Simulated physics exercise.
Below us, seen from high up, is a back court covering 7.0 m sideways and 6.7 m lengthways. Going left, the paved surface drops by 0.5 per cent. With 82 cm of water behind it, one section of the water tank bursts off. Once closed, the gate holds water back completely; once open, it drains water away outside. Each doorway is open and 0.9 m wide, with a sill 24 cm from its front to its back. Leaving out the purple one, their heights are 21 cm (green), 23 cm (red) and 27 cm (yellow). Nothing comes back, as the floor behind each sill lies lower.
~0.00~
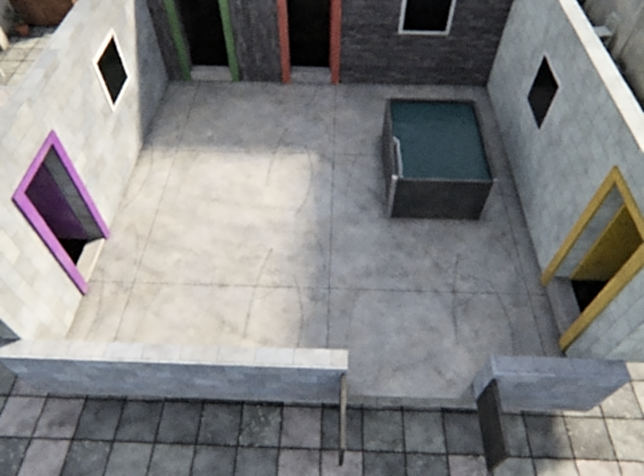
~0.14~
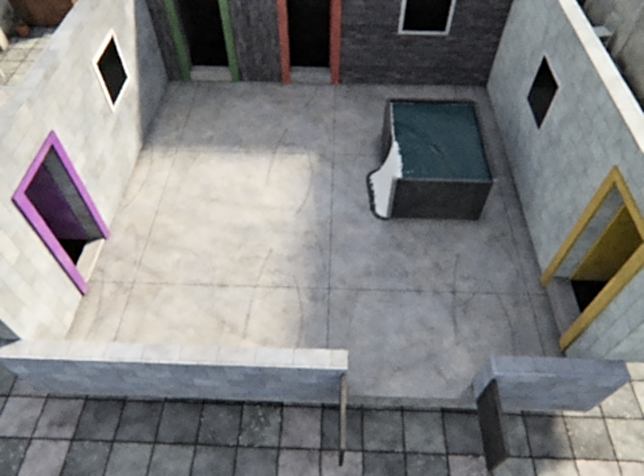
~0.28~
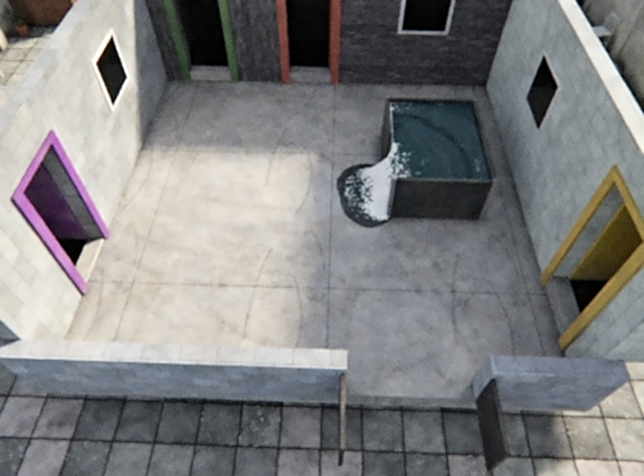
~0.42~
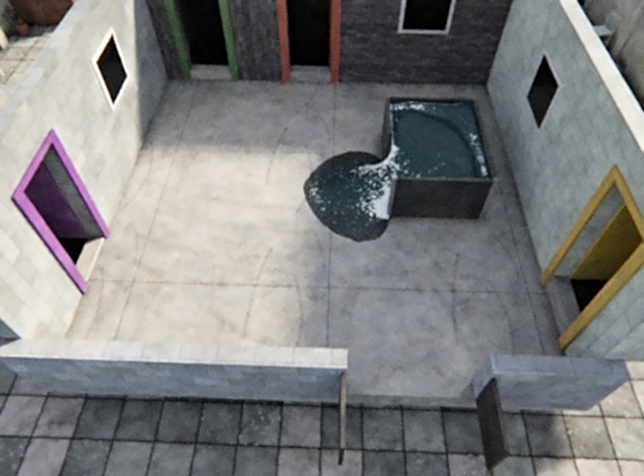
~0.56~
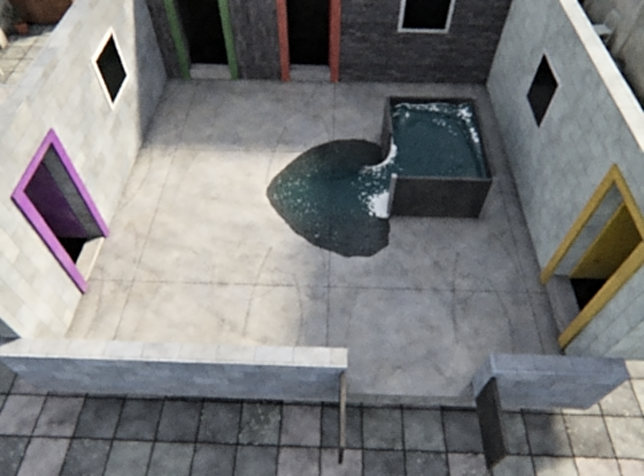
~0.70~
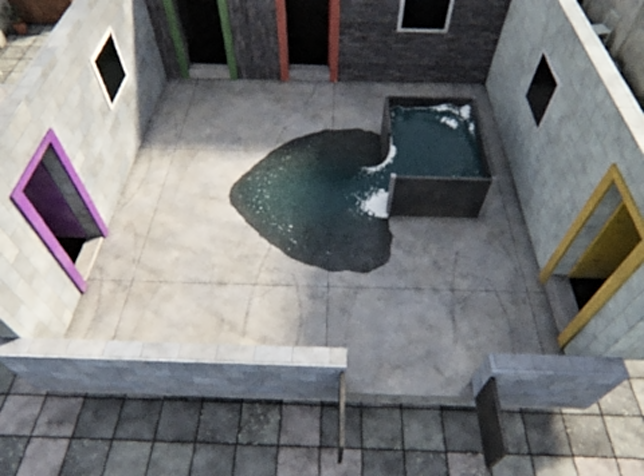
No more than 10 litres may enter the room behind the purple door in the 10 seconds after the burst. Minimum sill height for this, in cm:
18 cm, roughly.
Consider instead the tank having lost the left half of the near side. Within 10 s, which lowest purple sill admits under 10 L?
It should stand roughly 5.5 cm high.
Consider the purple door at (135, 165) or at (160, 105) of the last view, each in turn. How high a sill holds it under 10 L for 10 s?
Minimums: About 19 cm and 12.0 cm.
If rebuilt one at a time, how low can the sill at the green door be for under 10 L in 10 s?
Green - roughly 12.0 cm.
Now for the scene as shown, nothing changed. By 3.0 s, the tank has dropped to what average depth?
On average, around 29 cm.
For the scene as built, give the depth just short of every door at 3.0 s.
Door by door in centimetres - purple 16, green 9, red 2, yellow 0.
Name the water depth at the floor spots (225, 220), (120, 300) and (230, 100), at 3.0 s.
Going through the spots in order gives 4, 5 and 2 centimetres.
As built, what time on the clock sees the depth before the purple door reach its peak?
Crest at t of about 2.4 s.
After 1.4 s water covers 40 % of the floor, deepest (38 cm) near (377, 197); it has not reached the purple door.
After 3.0 s water covers 55 % of the floor, deepest (30 cm) near (73, 318); 16 cm at the purple door, 79 litres in over its 6 cm sill.
After 10.0 s water covers 95 % of the floor, deepest (10 cm) near (161, 93); 6 cm at the purple door, 171 litres in over its 6 cm sill.
At the purple door as built, the water arrived by 1.6 s and peaked near 19 cm at 2.4 s.
With a sill of 16 cm, 18 litres would have come in within the 10 s; with 21.5 cm, 1 litre. So under 10 litres takes about 18 cm.
